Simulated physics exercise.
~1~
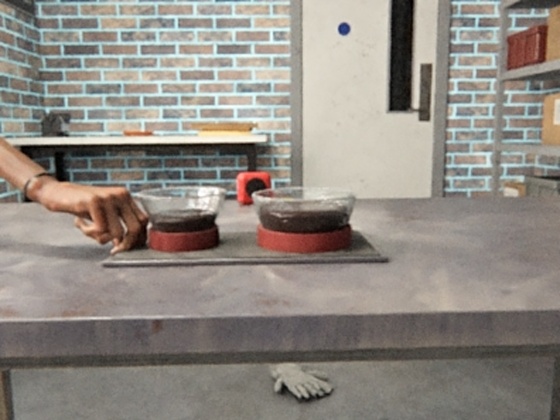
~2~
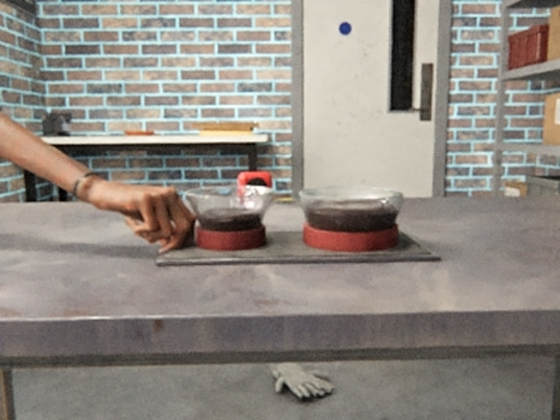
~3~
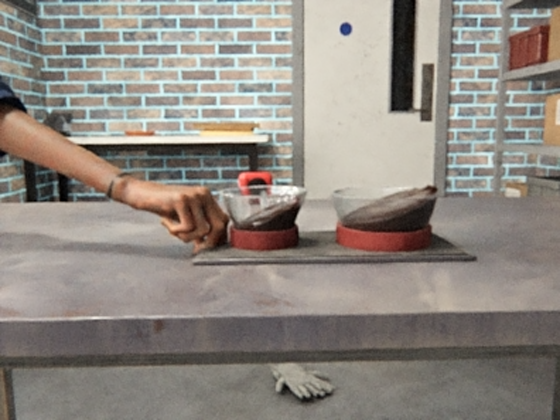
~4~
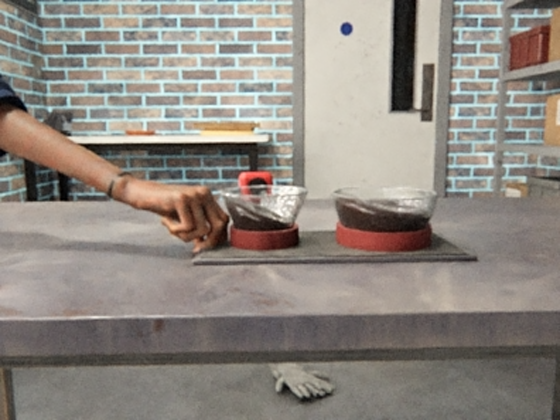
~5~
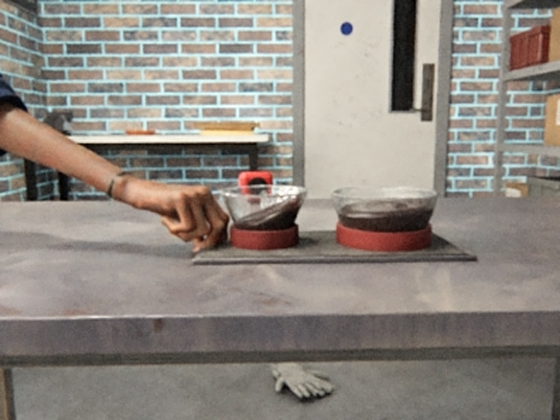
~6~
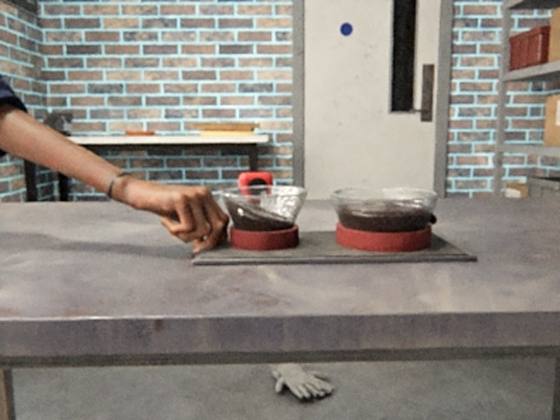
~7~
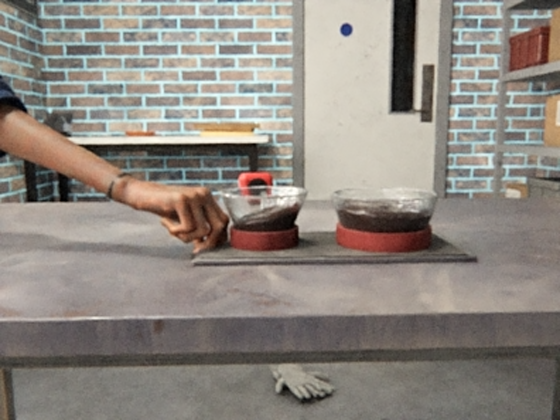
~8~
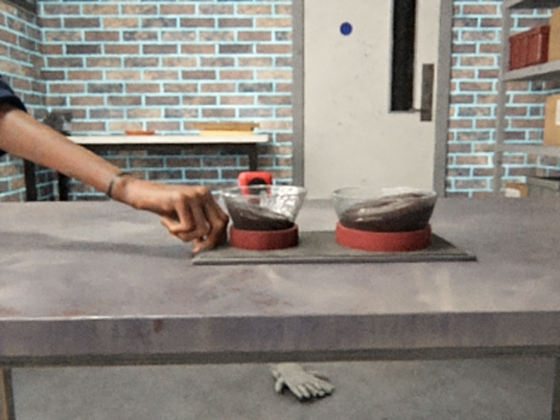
A hand slides a tray of two coffee bowls right, then stops, leaving the coffee sloshing.
